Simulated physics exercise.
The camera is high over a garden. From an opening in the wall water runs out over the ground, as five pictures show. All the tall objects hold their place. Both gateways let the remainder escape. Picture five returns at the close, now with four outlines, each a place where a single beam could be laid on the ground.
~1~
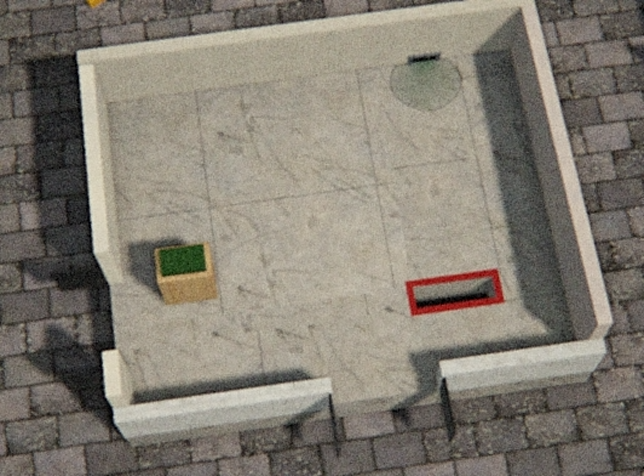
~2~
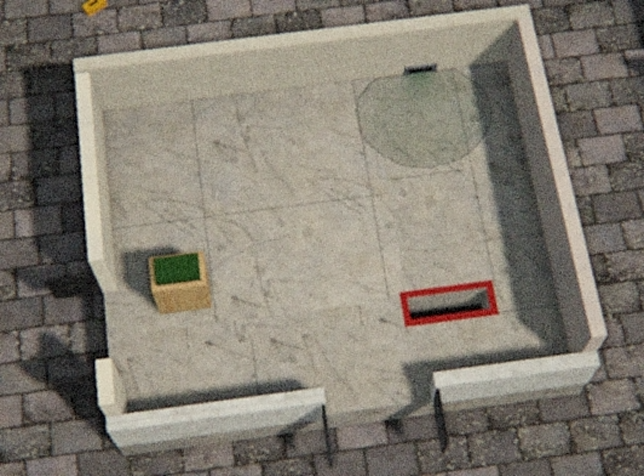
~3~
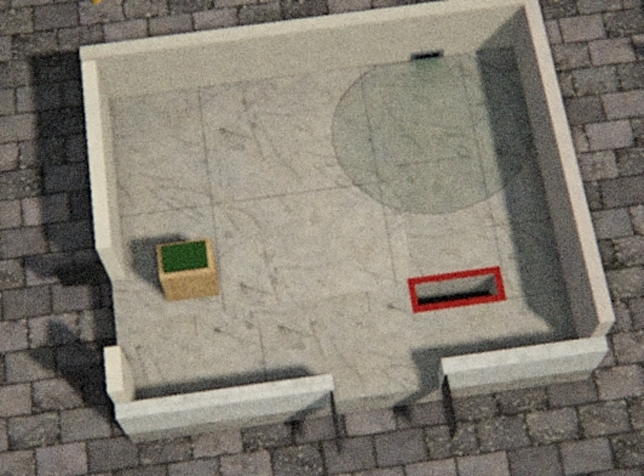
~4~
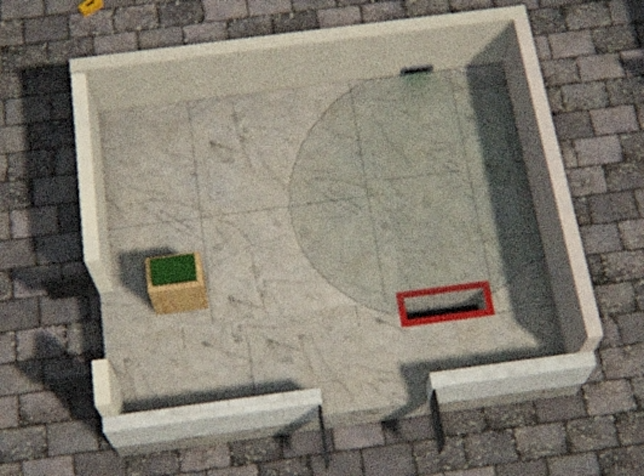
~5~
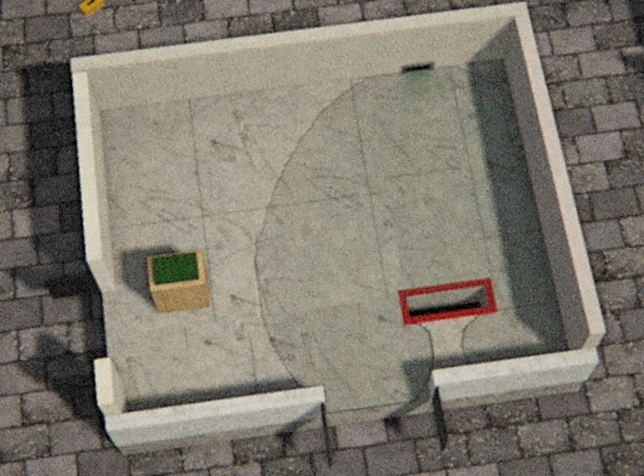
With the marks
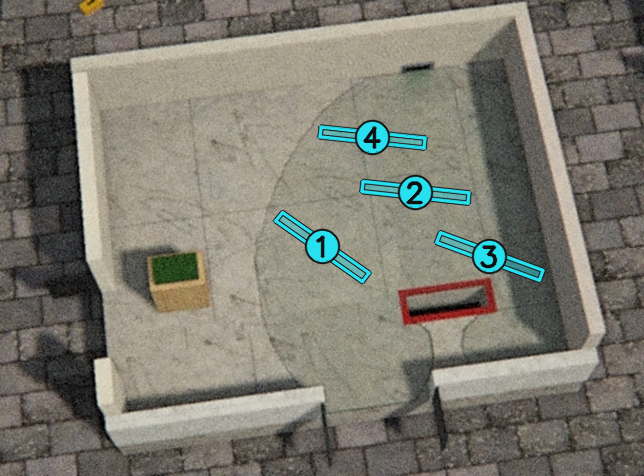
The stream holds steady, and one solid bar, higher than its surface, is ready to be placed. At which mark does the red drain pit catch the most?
It is 1.
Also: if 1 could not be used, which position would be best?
The answer is 4.
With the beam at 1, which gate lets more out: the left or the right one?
More leaves on the right.
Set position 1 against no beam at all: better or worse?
Position 1 is better.
In cyan, 1 from (279, 216) to (365, 277); 2 from (362, 186) to (468, 198); 3 from (438, 237) to (541, 275); 4 from (320, 131) to (424, 143).
With 1, about 61 % of the stream goes into the red drain pit, about 34 % out by the gates.
With 2, about 14 % of the stream goes into the red drain pit, about 83 % out by the gates.
With 3, about 15 % of the stream goes into the red drain pit, about 80 % out by the gates.
With 4, about 31 % of the stream goes into the red drain pit, about 65 % out by the gates.
